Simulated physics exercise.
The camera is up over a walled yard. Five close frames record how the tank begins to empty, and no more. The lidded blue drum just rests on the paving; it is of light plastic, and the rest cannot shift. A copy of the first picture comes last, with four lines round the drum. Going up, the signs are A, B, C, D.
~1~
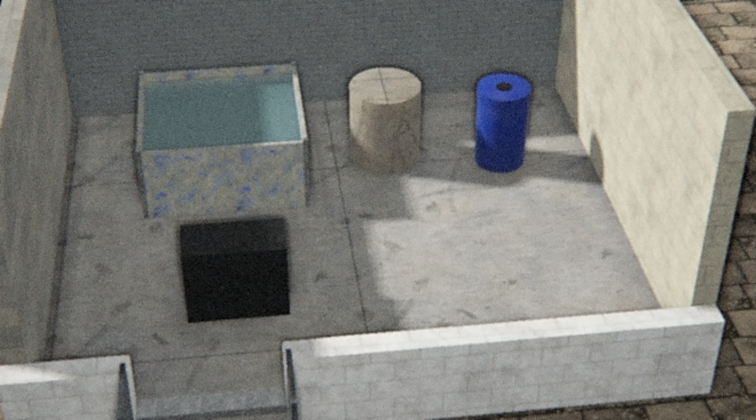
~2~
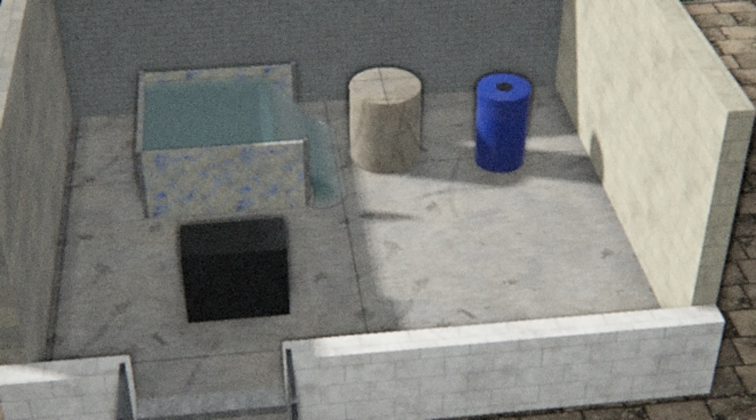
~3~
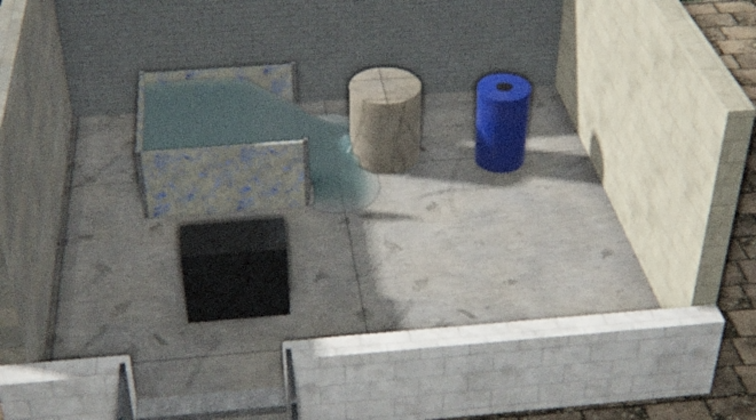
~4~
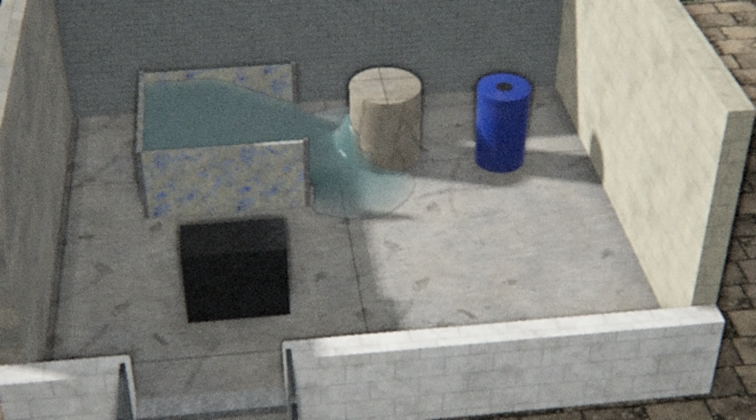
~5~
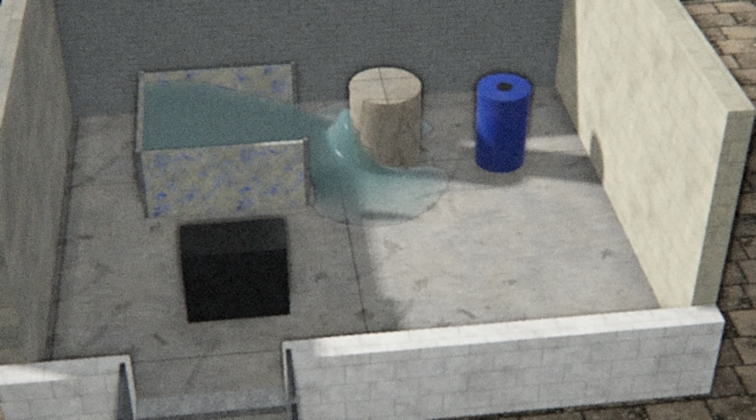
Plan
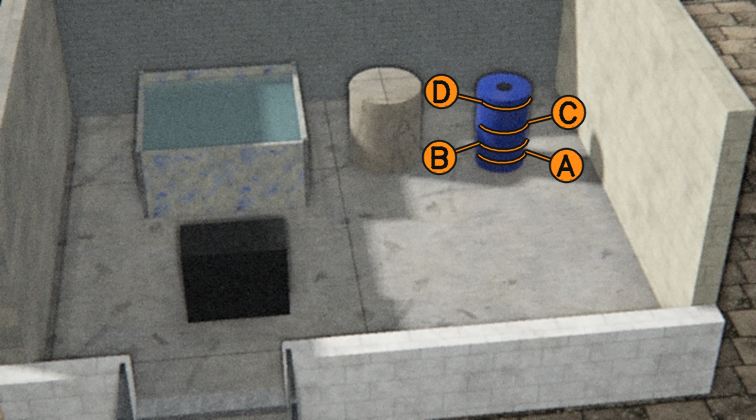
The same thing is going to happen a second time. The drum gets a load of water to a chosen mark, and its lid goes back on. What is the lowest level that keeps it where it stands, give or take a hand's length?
Take A.
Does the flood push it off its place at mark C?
No.
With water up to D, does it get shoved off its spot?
No.
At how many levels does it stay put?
All of the four.
On the marked copy, A at (505, 162); B at (506, 150); C at (508, 133); D at (509, 109); from the bottom up A, B, C, D.
Choosing A, it does not move.
Choosing B, it does not move.
Choosing C, it does not move.
Choosing D, it does not move.
